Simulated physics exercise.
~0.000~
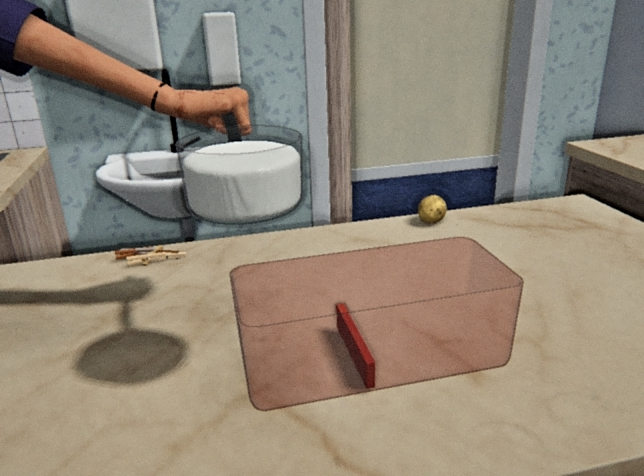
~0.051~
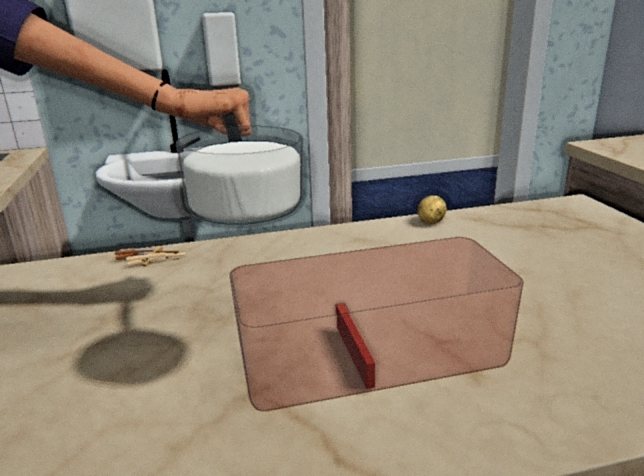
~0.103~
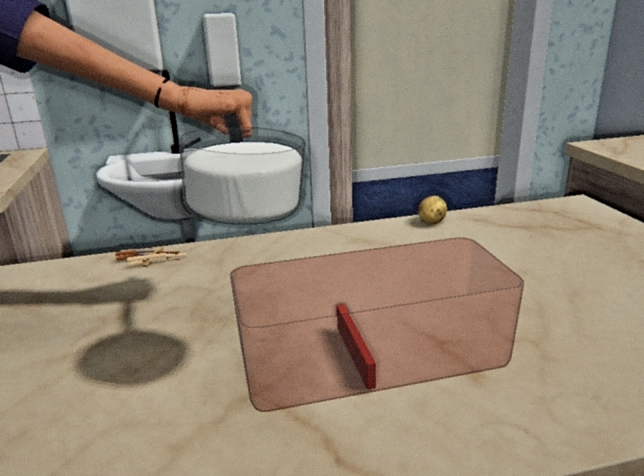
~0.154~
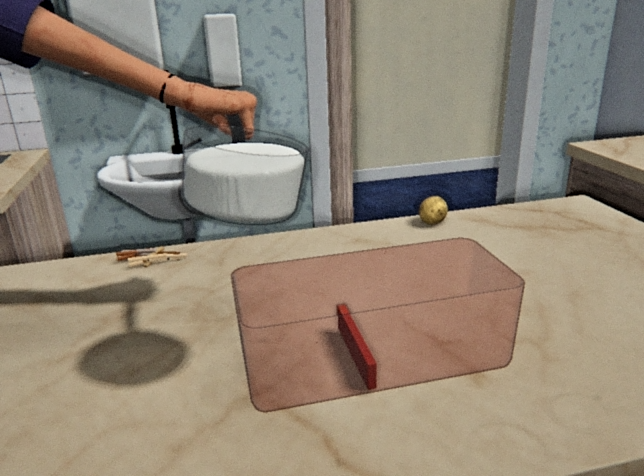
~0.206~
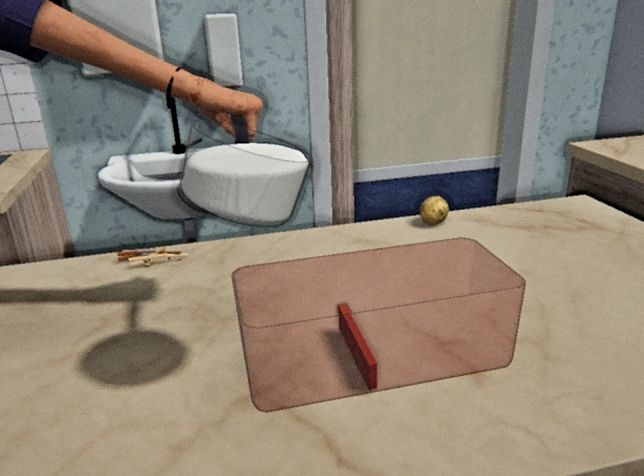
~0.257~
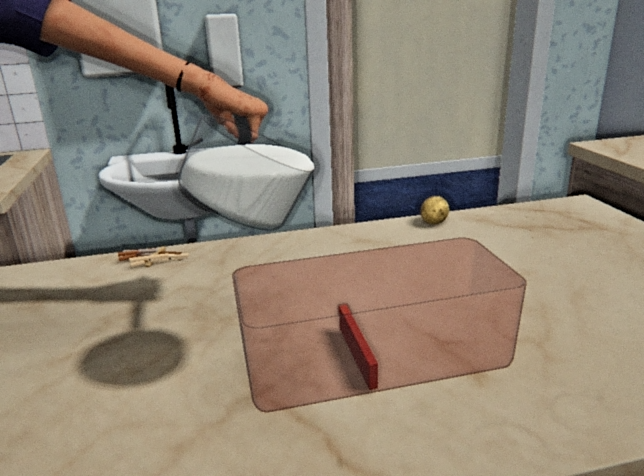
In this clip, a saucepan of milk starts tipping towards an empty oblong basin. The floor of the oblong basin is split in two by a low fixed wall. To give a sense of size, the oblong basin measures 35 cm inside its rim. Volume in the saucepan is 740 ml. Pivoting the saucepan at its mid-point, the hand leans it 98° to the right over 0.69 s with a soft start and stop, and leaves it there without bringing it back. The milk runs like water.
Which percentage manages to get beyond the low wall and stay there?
Beyond the low wall, roughly 60 per cent stays.
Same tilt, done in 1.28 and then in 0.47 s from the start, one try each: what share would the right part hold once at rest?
65 then 55 %.
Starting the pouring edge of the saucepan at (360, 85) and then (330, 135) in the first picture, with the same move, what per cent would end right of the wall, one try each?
In order, 90 and 90 per cent.
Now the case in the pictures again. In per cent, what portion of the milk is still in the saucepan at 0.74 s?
Roughly 10 percent remains.
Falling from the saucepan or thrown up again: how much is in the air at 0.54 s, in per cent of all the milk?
Estimate: Some 44 % of the total.
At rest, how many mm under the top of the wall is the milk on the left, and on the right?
Left side: Around 26 mm. Right side: Around 24 mm.
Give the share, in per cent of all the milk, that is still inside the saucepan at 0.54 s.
Still held: Roughly 40 % of the total.
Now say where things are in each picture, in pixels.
Tilt 0°; pouring edge (300, 135); surface from (182, 160) to (297, 150); the oblong basin's rim runs from (235, 297) to (496, 259); the wall's top is at (354, 332), in the first frame.
Tilt 1°; pouring edge (300, 137); surface from (182, 160) to (297, 150), in the second frame.
Tilt 5°; pouring edge (303, 142); surface from (184, 160) to (299, 151), in the third frame.
Tilt 12°; pouring edge (306, 148); surface from (186, 160) to (302, 153), in the fourth frame.
Tilt 20°; pouring edge (309, 158); surface from (187, 161) to (306, 154), in the fifth frame.
Tilt 30°; pouring edge (311, 168); surface from (184, 162) to (308, 162); 1 per cent is over the edge, in the sixth frame.
After 0.54 s the tilt is 87° and 40 per cent is still to pour, 3 is left of the wall and 13 right of it.
After 0.74 s the tilt is 98° and 11 per cent is still to pour, 21 is left of the wall and 59 right of it.
After 0.96 s the tilt is 98° and 2 per cent is still to pour, 34 is left of the wall and 59 right of it.
After 1.19 s the tilt is 98° and 0 per cent is still to pour, 39 is left of the wall and 60 right of it.
In the end 39 per cent lies left of the wall, 60 right of it and 1 outside.
